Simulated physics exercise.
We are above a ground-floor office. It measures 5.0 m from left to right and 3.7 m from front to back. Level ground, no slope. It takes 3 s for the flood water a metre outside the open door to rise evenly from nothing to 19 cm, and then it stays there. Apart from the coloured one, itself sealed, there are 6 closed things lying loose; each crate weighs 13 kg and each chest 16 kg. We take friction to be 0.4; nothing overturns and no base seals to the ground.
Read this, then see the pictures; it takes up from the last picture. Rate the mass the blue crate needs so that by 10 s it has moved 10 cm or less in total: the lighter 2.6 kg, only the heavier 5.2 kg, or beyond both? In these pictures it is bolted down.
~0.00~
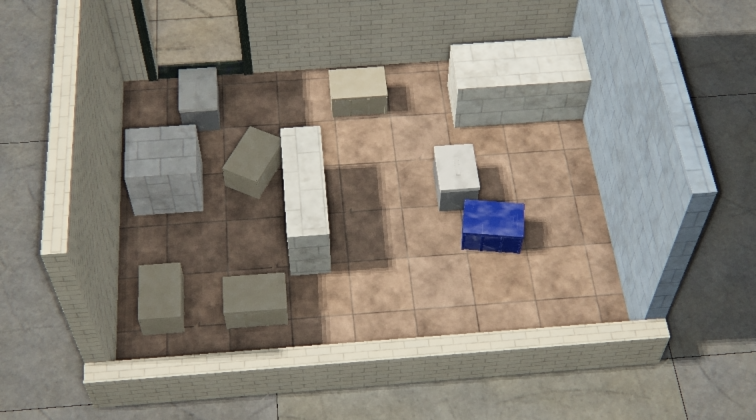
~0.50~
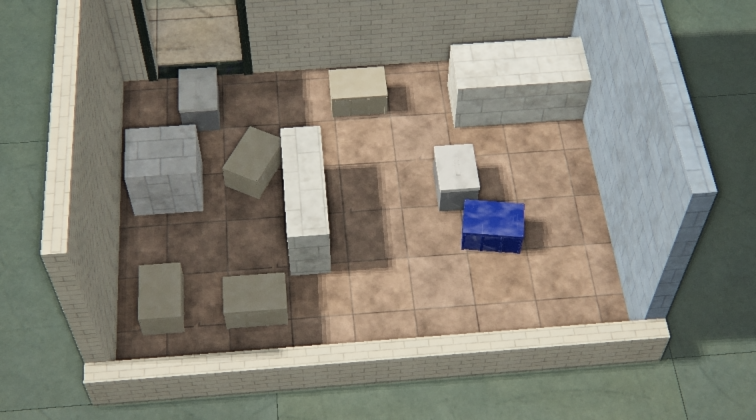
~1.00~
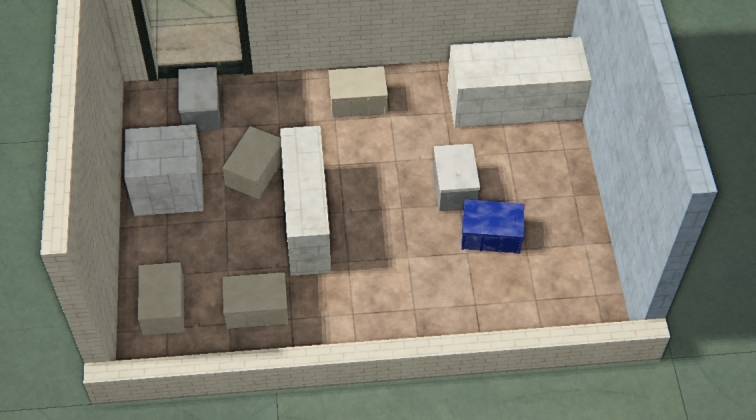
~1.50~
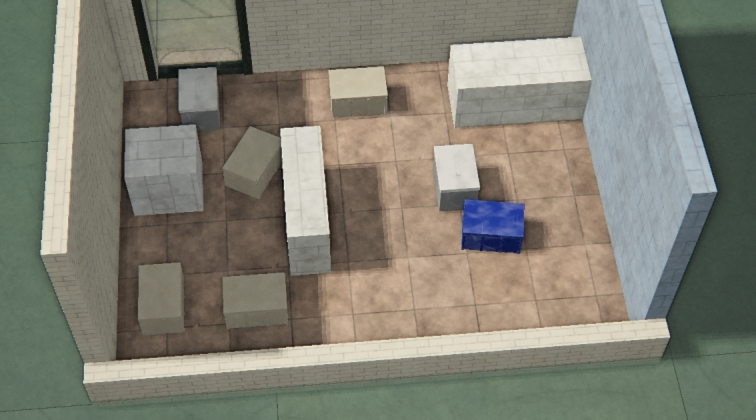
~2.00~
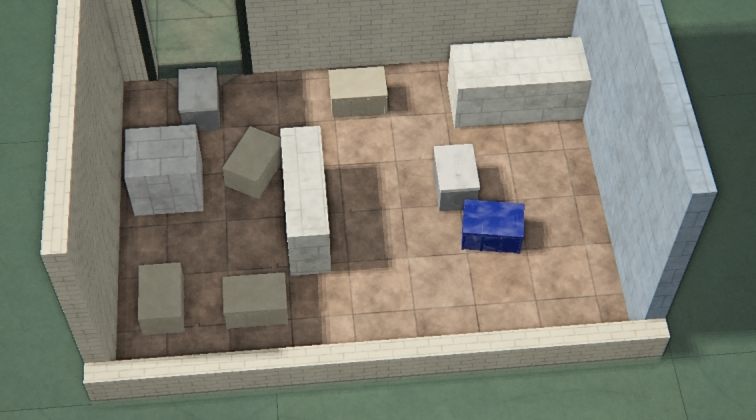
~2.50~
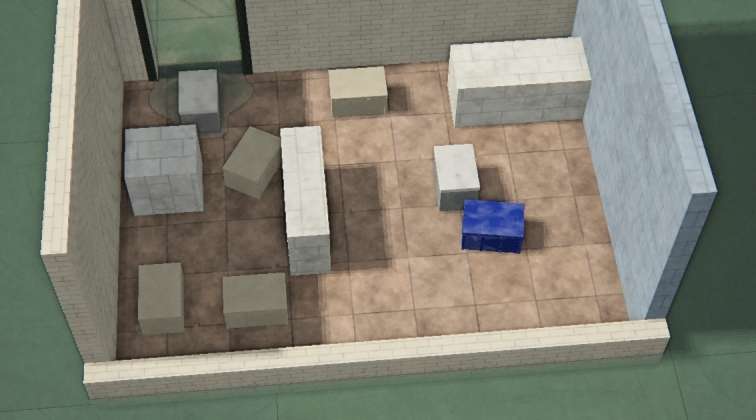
Needed mass: The lighter one.
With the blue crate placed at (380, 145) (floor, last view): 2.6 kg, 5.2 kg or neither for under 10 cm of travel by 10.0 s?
So neither weight works.
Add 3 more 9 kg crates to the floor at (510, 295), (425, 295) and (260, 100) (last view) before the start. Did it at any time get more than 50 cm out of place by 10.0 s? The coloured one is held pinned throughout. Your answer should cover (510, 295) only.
That one is inside the limit.
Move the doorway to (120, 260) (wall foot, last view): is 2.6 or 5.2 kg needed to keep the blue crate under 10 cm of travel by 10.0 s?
Both fall short.
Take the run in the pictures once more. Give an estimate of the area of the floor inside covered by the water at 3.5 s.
My estimate is roughly 2.5 m2.
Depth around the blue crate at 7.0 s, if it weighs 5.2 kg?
0 cm, roughly.
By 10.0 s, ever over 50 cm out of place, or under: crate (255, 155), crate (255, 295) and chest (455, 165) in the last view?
Results in sequence: Threshold exceeded; threshold exceeded; threshold not reached.
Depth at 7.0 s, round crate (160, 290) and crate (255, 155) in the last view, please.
Some 4 cm at the first, some 7 cm at the second.
After 3.5 s the blue crate would be 0 cm from its start with 2.6 kg and 0 cm from its start with 5.2 kg; 0 cm of water round it then.
After 4.5 s the blue crate would be 0 cm from its start with 2.6 kg and 0 cm from its start with 5.2 kg; 0 cm of water round it then.
After 7.0 s the blue crate would be 0 cm from its start with 2.6 kg and 0 cm from its start with 5.2 kg; 0 cm of water round it then.
After 10.0 s the blue crate would be 0 cm from its start with 2.6 kg and 0 cm from its start with 5.2 kg; 2 cm of water round it then.
